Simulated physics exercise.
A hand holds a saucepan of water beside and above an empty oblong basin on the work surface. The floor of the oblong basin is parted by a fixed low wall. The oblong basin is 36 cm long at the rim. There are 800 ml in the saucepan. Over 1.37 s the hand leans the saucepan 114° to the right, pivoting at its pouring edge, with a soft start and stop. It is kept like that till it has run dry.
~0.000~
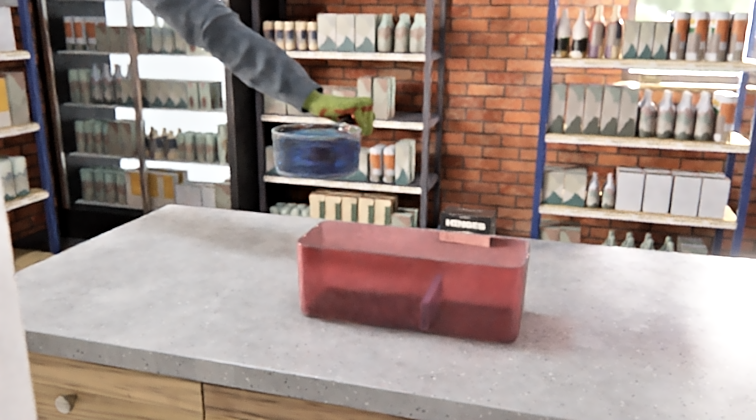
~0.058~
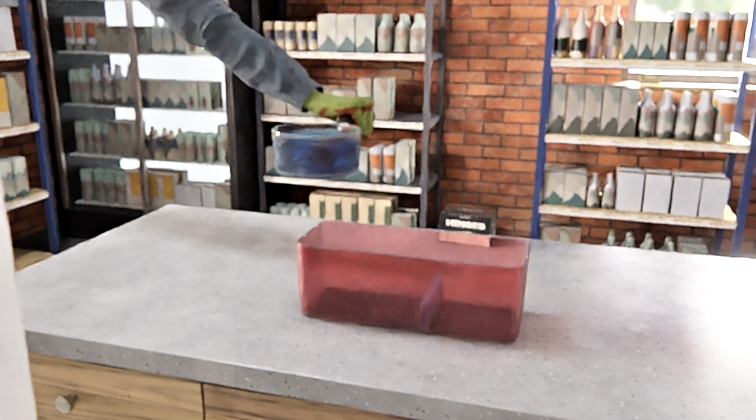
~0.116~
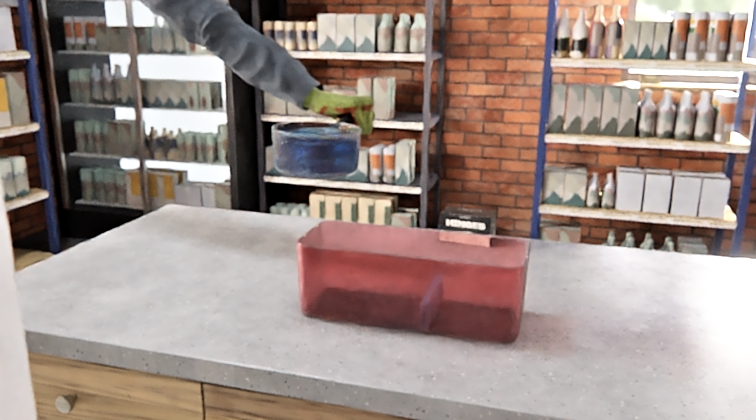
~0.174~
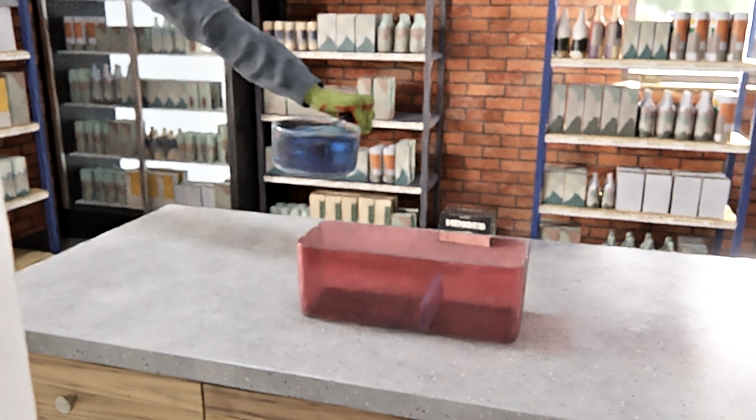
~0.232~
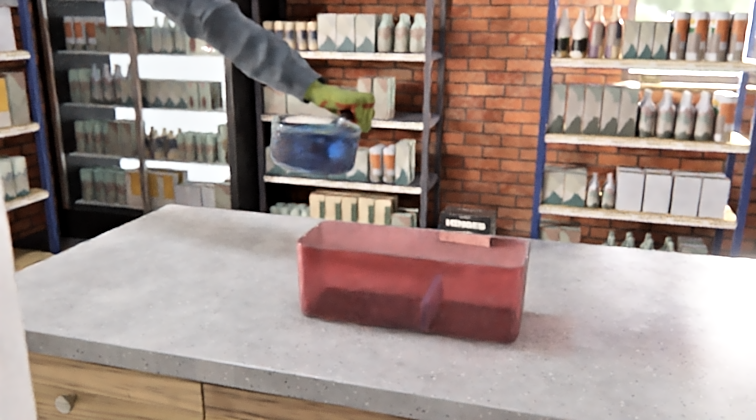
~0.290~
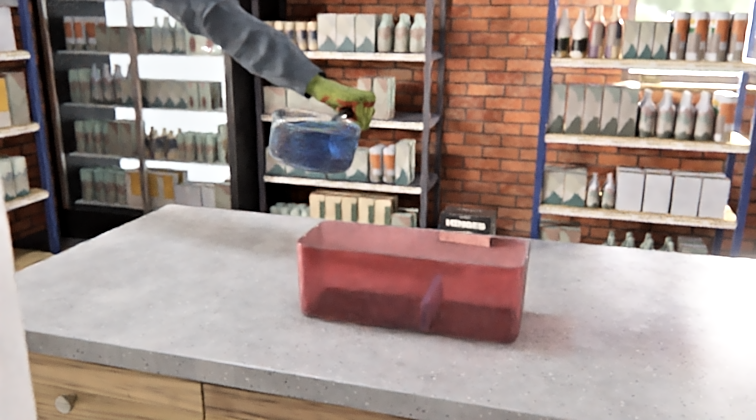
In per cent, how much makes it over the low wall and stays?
Roughly 45 per cent is past the wall.
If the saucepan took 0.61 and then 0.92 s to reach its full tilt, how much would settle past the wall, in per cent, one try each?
First 50, then 60 per cent.
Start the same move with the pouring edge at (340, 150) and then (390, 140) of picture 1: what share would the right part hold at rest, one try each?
First 5, then 90 per cent.
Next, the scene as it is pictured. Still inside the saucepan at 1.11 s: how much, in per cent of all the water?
Some 5 per cent.
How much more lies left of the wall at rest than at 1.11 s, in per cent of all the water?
Some 16 per cent.
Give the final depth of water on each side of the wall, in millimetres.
Left about 16 mm, right about 20 mm.
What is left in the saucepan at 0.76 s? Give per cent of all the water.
About 48 per cent.
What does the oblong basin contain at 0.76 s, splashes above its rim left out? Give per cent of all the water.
About 14 per cent.
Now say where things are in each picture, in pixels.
It leans 0°; its right rim is at (358, 133); the water meets the walls at (280, 133) and (358, 138); the oblong basin's rim runs from (309, 232) to (527, 255); the wall's top is at (433, 289), in the first picture.
It leans 1°; its right rim is at (358, 133); the water meets the walls at (280, 133) and (358, 137), in the second picture.
It leans 2°; its right rim is at (358, 133); the water meets the walls at (280, 132) and (357, 136), in the third picture.
It leans 4°; its right rim is at (358, 133); the water meets the walls at (280, 131) and (357, 134), in the fourth picture.
It leans 8°; its right rim is at (358, 133); the water meets the walls at (279, 128) and (358, 133), in the fifth picture.
It leans 12°; its right rim is at (358, 133); the water meets the walls at (278, 124) and (358, 130), in the sixth picture.
Then, 0.76 s in, the tilt is 67° and 47 per cent is still to pour, 13 is left of the wall and 0 right of it.
Then, 1.11 s in, the tilt is 104° and 5 per cent is still to pour, 37 is left of the wall and 44 right of it.
Then, 1.48 s in, the tilt is 114° and 0 per cent is still to pour, 54 is left of the wall and 44 right of it.
Then, 1.87 s in, the tilt is 114° and 0 per cent is still to pour, 53 is left of the wall and 45 right of it.
Finally, 53 per cent lies left of the wall, 45 right of it and 2 outside.
